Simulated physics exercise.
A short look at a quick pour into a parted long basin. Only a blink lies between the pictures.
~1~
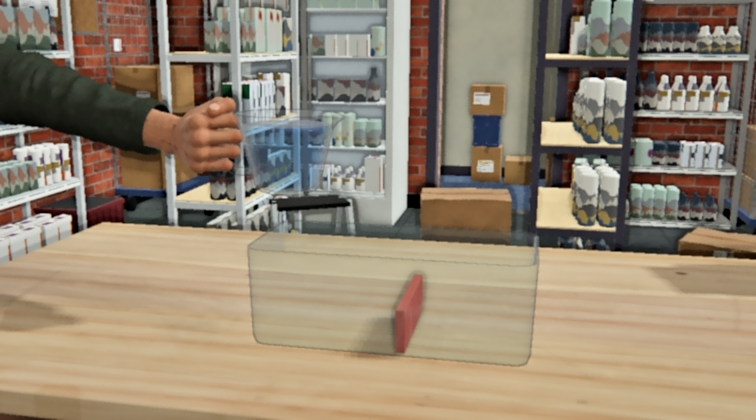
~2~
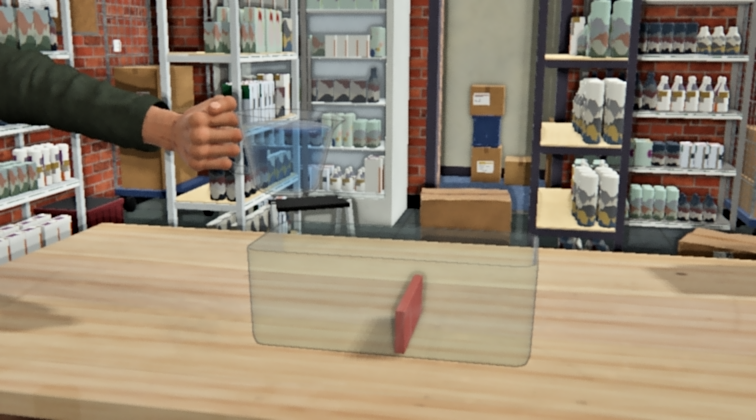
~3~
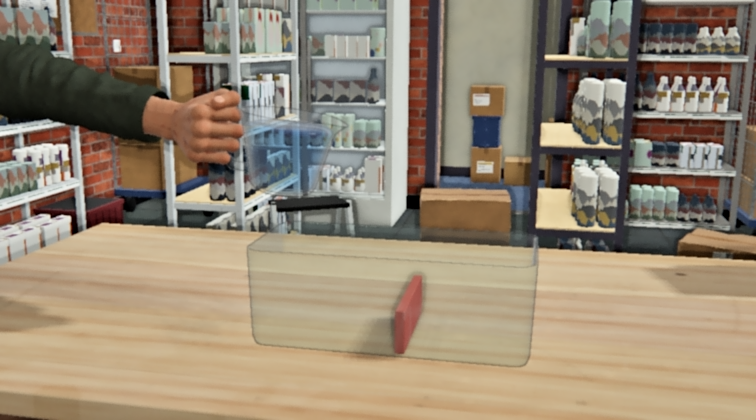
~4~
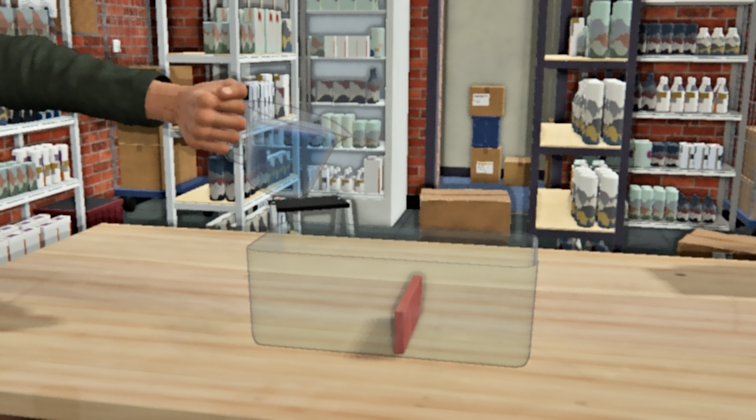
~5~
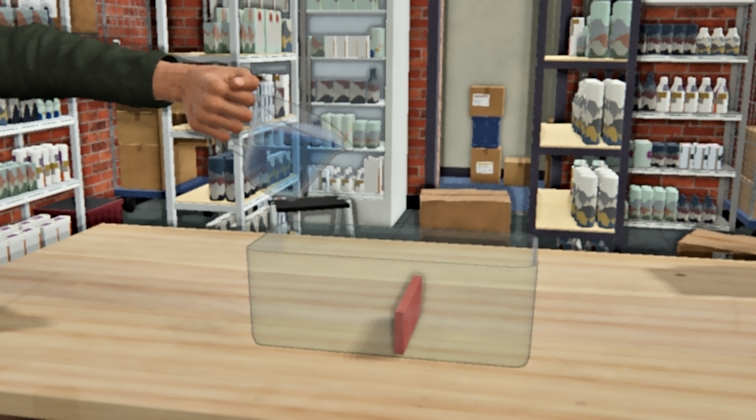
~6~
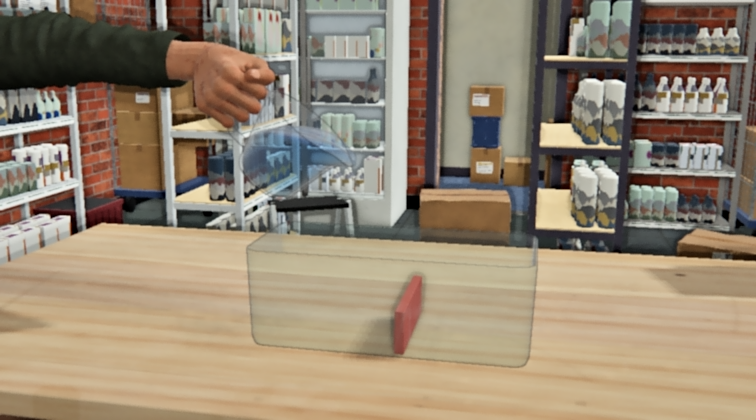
A hand in a dark green sleeve steadily tilts a transparent bluish container down toward the right, its wrist turning and rising slightly, above a wooden table where a clear long basin with a red divider stays still.
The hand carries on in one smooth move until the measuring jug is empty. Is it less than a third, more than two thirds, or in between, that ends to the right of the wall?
The share right of the wall is not even a third.
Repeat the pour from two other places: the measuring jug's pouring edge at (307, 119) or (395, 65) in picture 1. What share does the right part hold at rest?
In turn 10 and 55 in a hundred.
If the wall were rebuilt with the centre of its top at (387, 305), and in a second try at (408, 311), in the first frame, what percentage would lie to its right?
The first gives 35 %, the second 20 %.
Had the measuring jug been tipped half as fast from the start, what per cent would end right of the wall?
Close to 5 per cent.
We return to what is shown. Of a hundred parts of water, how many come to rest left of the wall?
Near 90 %.
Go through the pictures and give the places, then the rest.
In the first picture, tilt 0°; pouring edge (345, 116); surface from (246, 124) to (333, 126); the long basin's rim runs from (266, 235) to (537, 251); the wall's top is at (410, 293).
In the second picture, tilt 2°; pouring edge (346, 119); surface from (247, 124) to (333, 128).
In the third picture, tilt 7°; pouring edge (349, 125); surface from (249, 122) to (334, 130).
In the fourth picture, tilt 16°; pouring edge (352, 136); surface from (254, 120) to (338, 135).
In the fifth picture, tilt 27°; pouring edge (354, 150); surface from (257, 124) to (344, 140).
In the sixth picture, tilt 40°; pouring edge (353, 166); surface from (254, 135) to (344, 151); 3 per cent is over the edge.
A moment on, the measuring jug is tipped right over and 20 per cent is still to pour, 63 is left of the wall and 0 right of it.
Next, the measuring jug is tipped right over and 1 per cent is still to pour, 89 is left of the wall and 3 right of it.
Then the measuring jug is tipped right over and 1 per cent is still to pour, 88 is left of the wall and 7 right of it.
Later the measuring jug is tipped right over and 0 per cent is still to pour, 89 is left of the wall and 7 right of it.
Finally, 89 per cent lies left of the wall, 7 right of it and 4 outside.
